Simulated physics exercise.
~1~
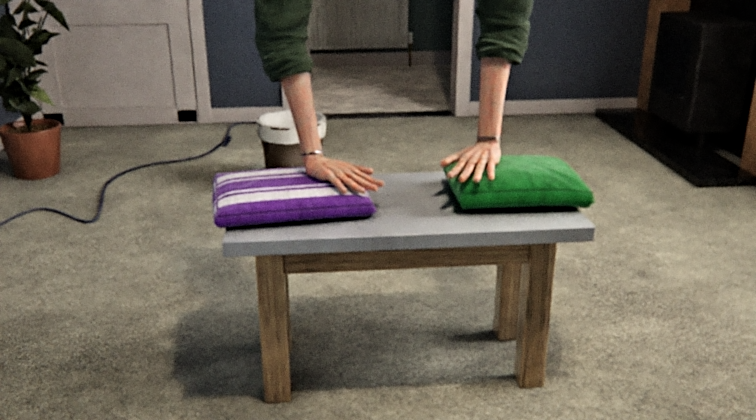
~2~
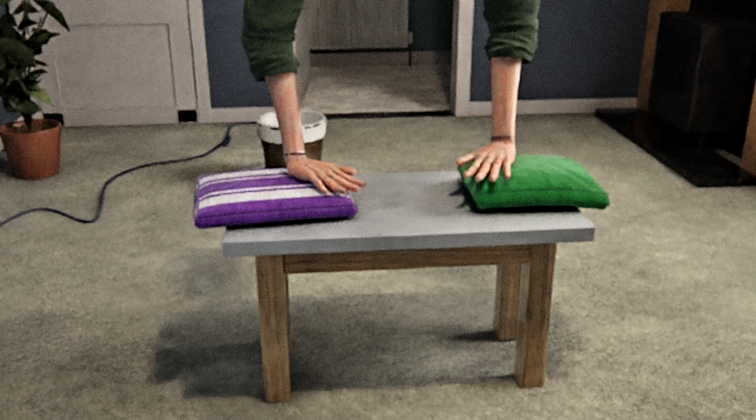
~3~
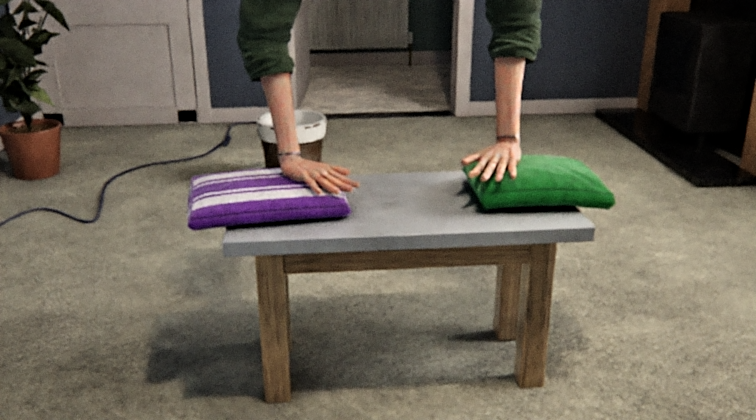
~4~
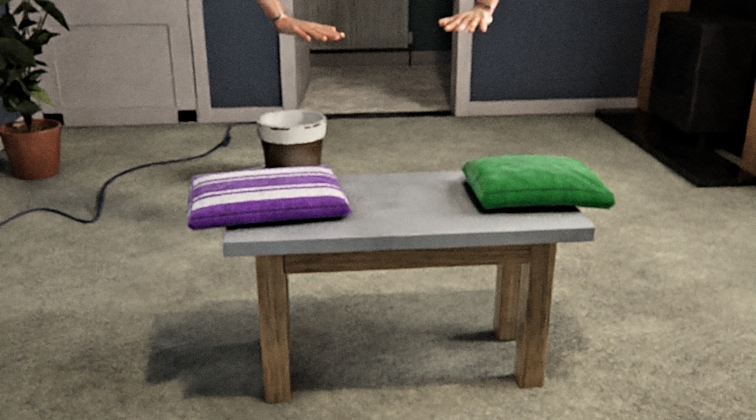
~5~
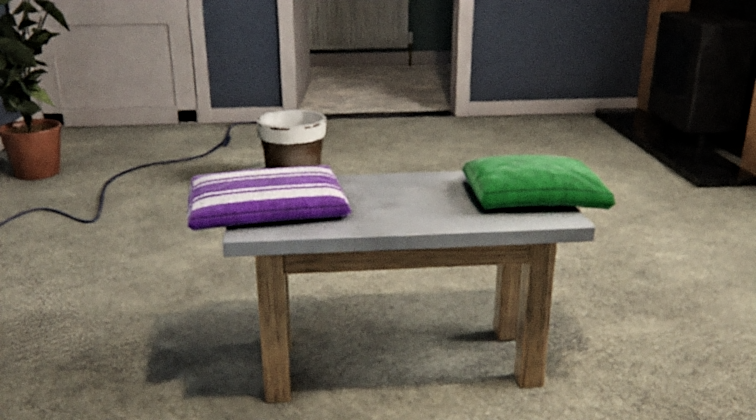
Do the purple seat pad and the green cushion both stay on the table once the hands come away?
Yes, both stay on the table. The purple seat pad remains at the left end and the green cushion remains at the right end after the hands are gone.
